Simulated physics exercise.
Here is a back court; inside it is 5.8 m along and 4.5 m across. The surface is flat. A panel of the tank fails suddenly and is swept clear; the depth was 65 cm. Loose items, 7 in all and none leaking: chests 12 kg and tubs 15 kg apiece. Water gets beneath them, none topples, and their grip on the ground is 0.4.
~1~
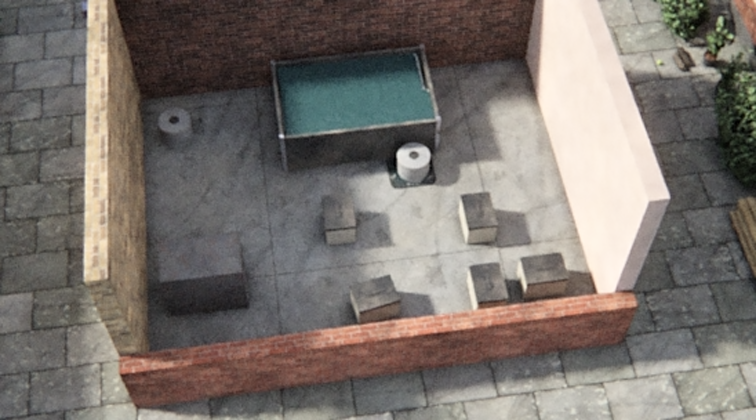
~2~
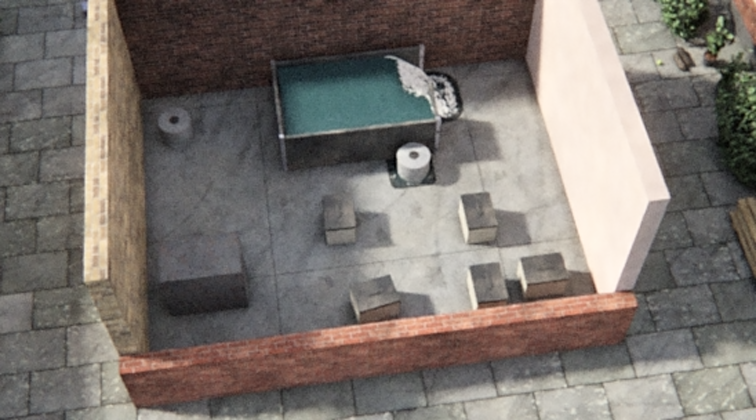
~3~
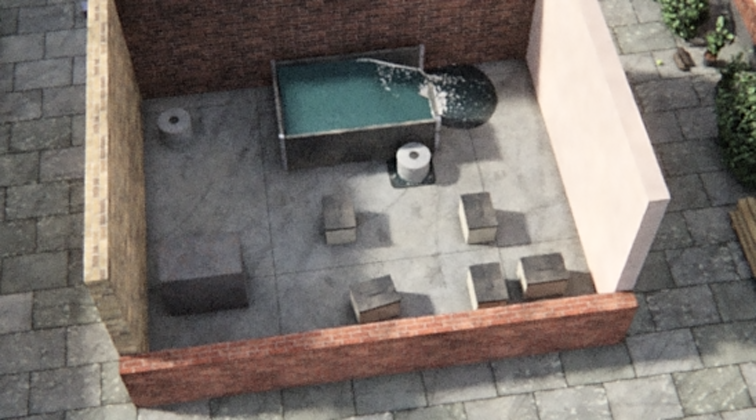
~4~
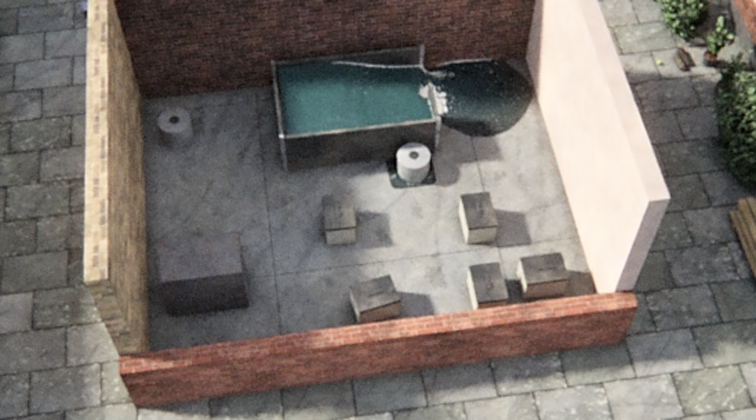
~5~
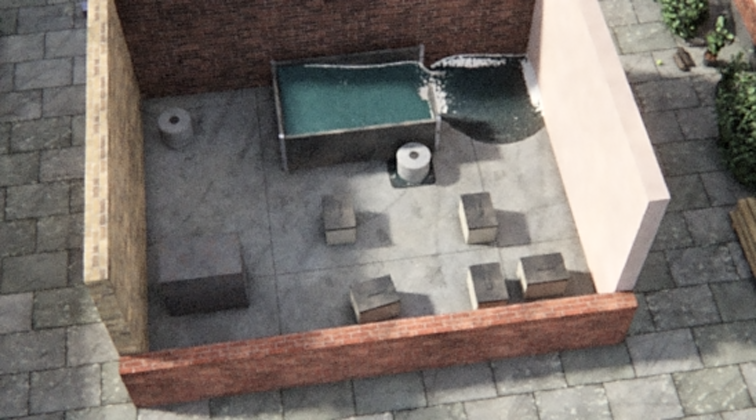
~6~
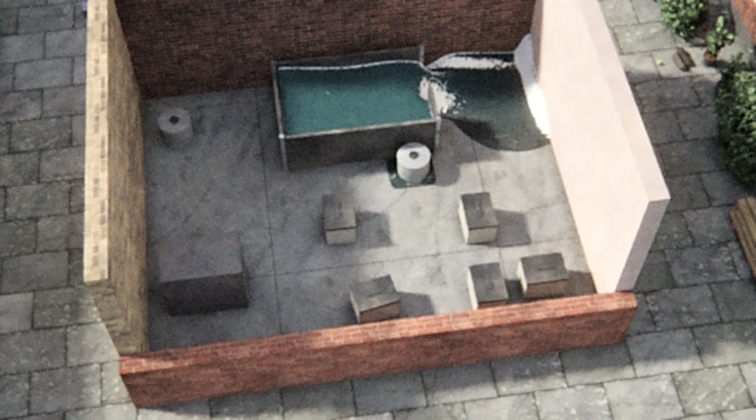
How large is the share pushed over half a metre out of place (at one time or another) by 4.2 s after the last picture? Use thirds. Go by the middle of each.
Share: Between one and two thirds.
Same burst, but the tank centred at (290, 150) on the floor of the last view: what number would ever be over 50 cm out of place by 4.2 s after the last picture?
Then 4.
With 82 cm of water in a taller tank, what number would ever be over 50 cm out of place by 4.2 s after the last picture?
In that case 4 of them.
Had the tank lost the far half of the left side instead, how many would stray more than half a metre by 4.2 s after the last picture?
In that case 3 of them.
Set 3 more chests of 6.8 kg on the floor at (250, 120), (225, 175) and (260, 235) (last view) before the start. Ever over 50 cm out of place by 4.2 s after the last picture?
In turn: Less, less, under.
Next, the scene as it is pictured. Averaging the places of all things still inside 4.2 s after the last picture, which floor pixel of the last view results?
At about (320, 243).
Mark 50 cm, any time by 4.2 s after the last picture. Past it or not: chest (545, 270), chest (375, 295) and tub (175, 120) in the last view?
In that order: Past it, over, under.
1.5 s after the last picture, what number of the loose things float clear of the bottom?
0 of them.
Then, 0.4 s after the last picture 0 of 7 are over 50 cm from their spots; 0 afloat.
Then, 1.5 s after the last picture 0 of 7 are over 50 cm from their spots; 0 afloat.
Then, 2.8 s after the last picture 3 of 7 are over 50 cm from their spots; 1 afloat.
Then, 4.2 s after the last picture 4 of 7 are over 50 cm from their spots, and 4 have been at some point; 3 afloat.
